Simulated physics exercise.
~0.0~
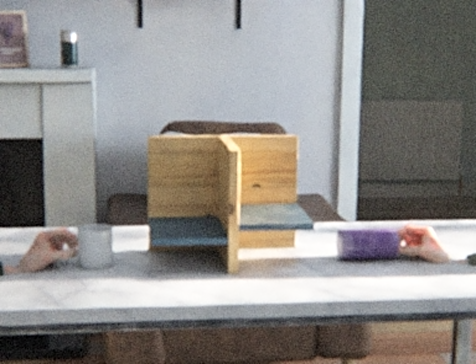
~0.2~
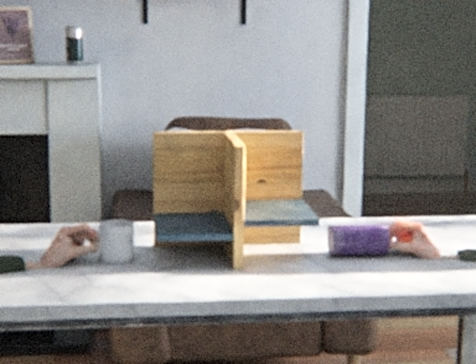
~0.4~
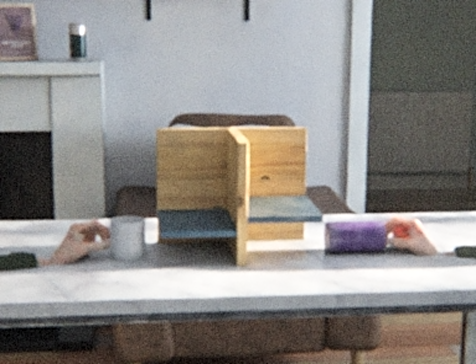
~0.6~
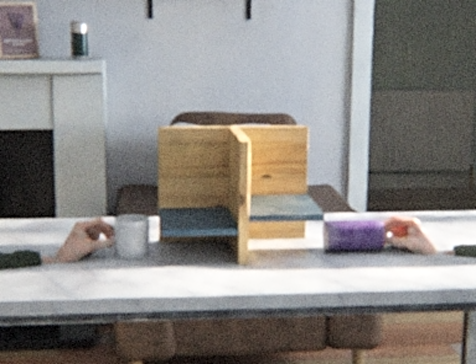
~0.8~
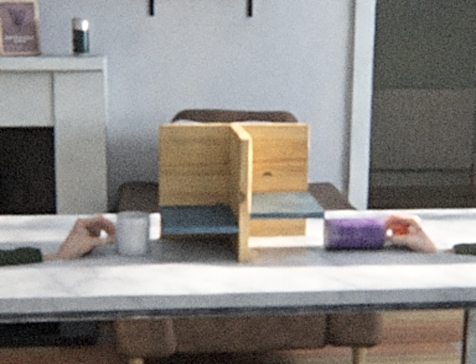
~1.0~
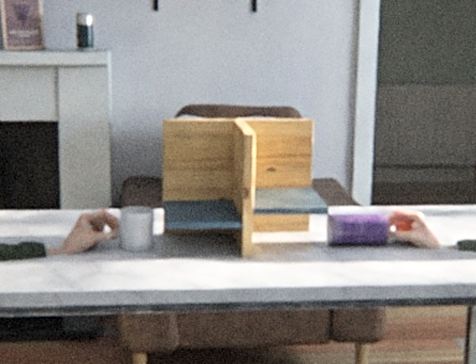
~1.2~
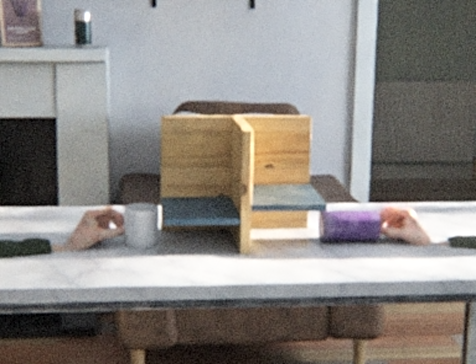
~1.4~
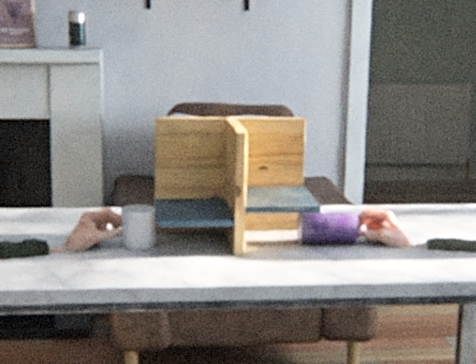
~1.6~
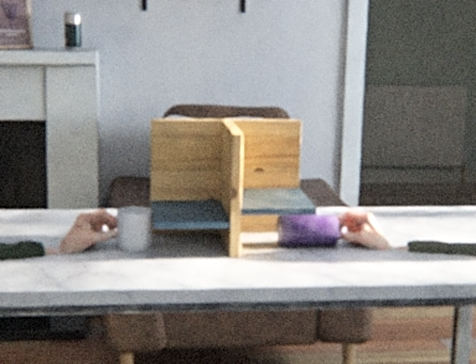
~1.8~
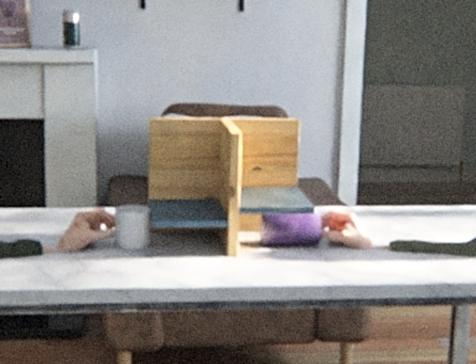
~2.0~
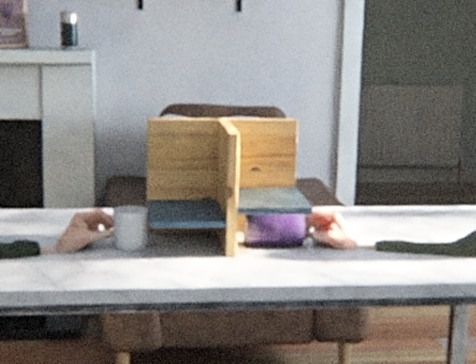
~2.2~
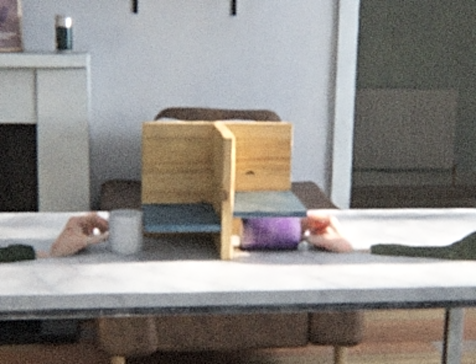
On a marble-topped table, hands sliding a white beaker and a purple candle inward, the beaker stopping at the shelf, the candle going under.
